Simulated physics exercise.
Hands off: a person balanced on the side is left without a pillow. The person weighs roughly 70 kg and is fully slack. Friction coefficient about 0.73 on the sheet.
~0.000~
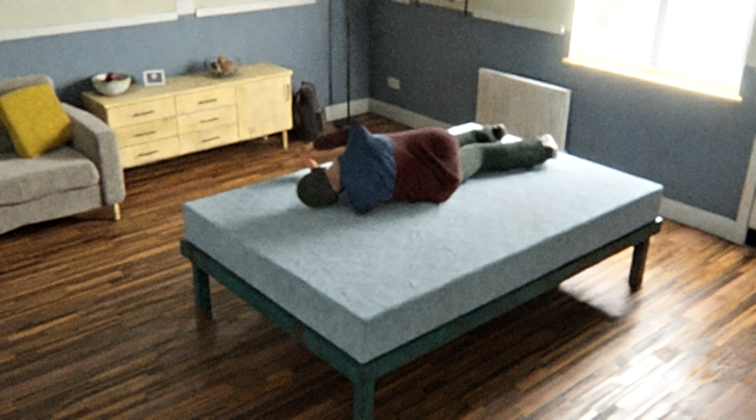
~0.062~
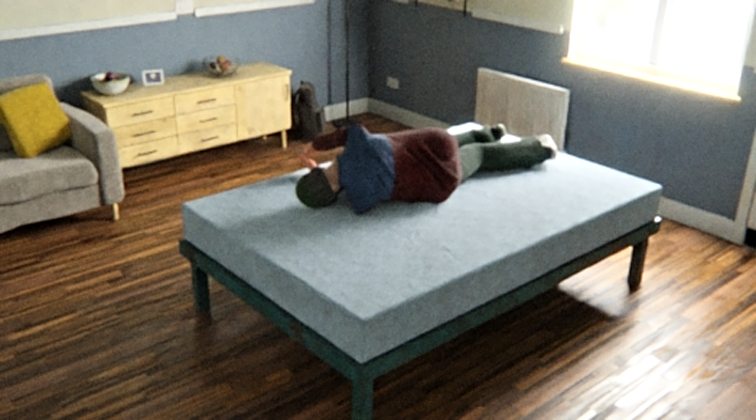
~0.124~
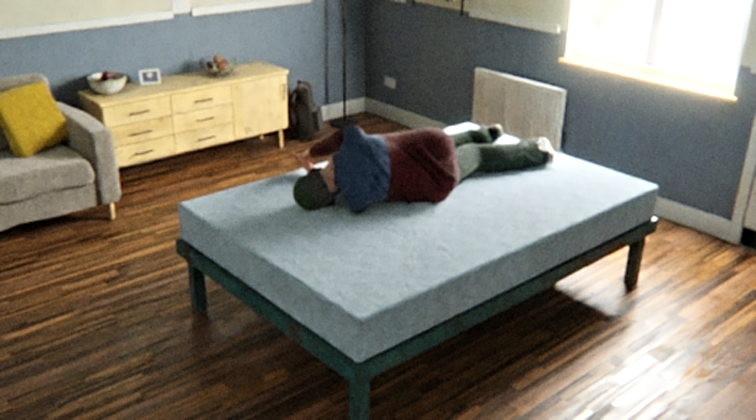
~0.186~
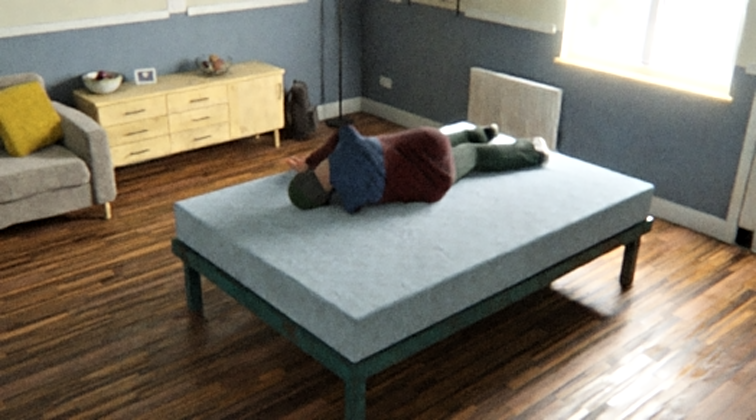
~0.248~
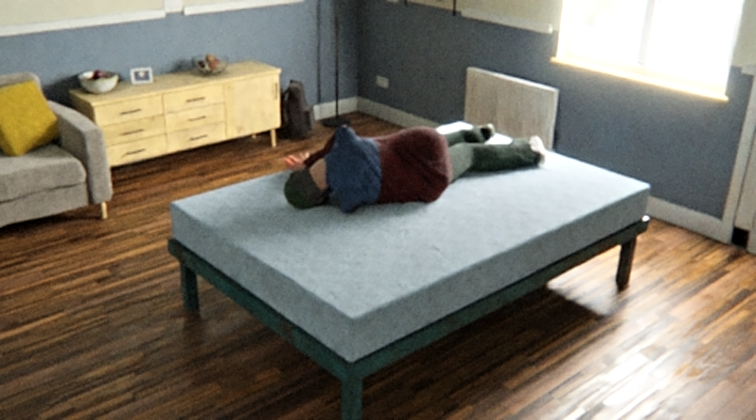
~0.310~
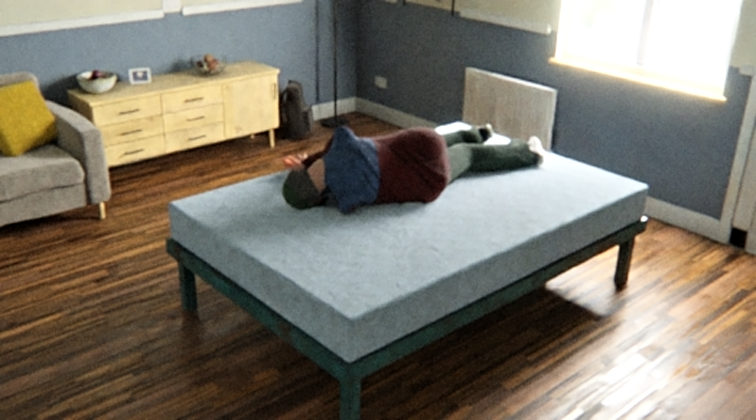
In a room with a wooden floor and blue walls, a person in a blue and dark red top and green trousers lies on their side across a bare mattress, hands near the face, barely moving as the view drifts slightly.
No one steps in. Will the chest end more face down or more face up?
This time the chest tips towards the front.
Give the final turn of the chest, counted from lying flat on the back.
Turned some 140°.
After 0.54 s the chest is turned 125° from lying flat on the back, near (347, 171) in the last picture's view.
After 0.94 s the chest is turned 130° from lying flat on the back, near (347, 170) in the last picture's view.
After 1.54 s the chest is turned 135° from lying flat on the back, near (347, 170) in the last picture's view.
When all is still (3.6 s), chest rolls forwards.
